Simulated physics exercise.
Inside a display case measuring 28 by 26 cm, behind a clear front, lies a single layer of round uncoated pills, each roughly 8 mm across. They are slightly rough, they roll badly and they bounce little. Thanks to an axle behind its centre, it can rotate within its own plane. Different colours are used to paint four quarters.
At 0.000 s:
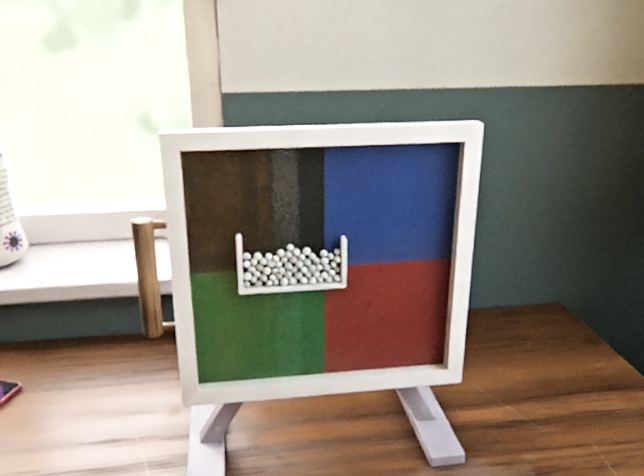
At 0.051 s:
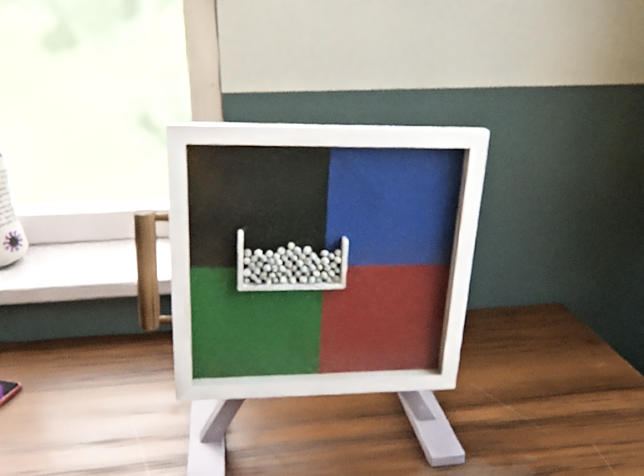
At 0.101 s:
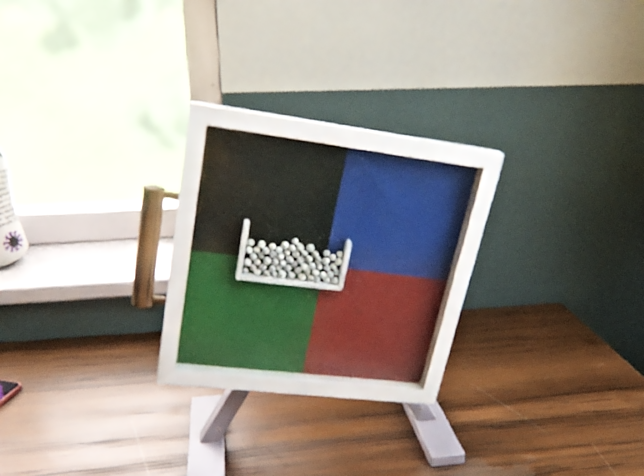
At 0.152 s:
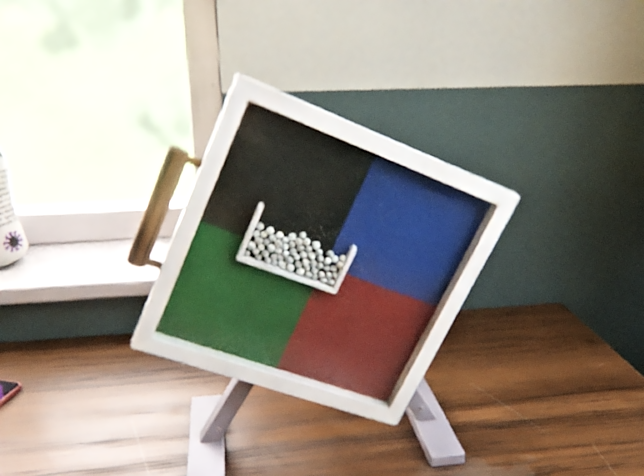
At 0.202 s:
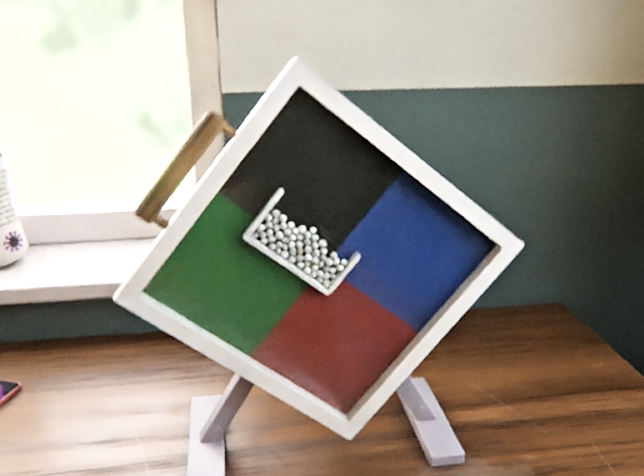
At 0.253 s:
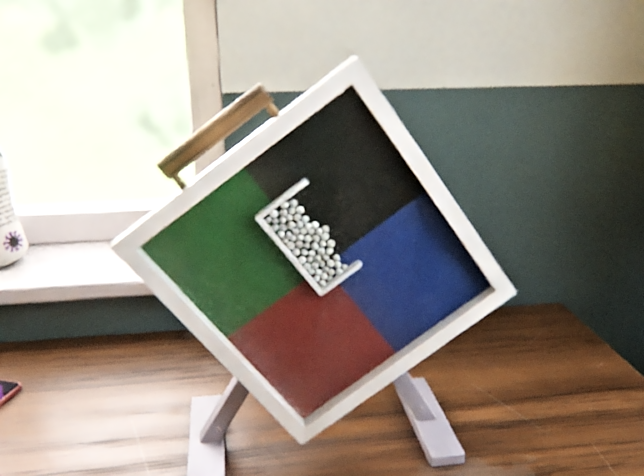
At first, a white-framed square panel with black, blue, green and red quarters stands nearly level on a wooden table, small round pale pieces heaped in its little tray. It then turns clockwise, slightly, then steeply, until black is uppermost and red lowest, the pieces still bunched in the slanted tray.
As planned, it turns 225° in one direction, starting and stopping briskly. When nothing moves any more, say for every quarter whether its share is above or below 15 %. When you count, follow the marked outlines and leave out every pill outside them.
Red quarter: Below 15 %, blue quarter: Above 15 %, green quarter: Below 15 %, black quarter: Above 15 %.
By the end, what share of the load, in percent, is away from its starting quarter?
Around 75 percent.
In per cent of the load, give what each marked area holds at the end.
Final shares - red quarter: 0 %, blue quarter: 20 %, green quarter: 0 %, black quarter: 80 %.
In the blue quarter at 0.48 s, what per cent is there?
I'd guess near 45 in a hundred.
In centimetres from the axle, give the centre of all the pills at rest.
Offset approx. 4 cm left, 13 cm below.
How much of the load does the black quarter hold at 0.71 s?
About 45 % of the load.
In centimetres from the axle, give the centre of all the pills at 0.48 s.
Position estimate: Right 3 cm, below 2 cm.
After 0.48 s, it stands 121° clockwise; the pills' middle is 3 cm right of and 2 cm below the centre; red 5 %, blue 45 %, green 20 %, black 30 %.
After 0.71 s, it has come round 189° clockwise; the pills' middle is 3 cm left of and 12 cm below the centre; blue 55 %, black 45 %.
After 0.90 s, it has come round 225° clockwise; the pills' middle is 8 cm left of and 9 cm below the centre; blue 50 %, black 50 %.
Settled by 1.7 s, it has come round 225° clockwise; red 0 %, blue 20 %, green 0 %, black 80 %.
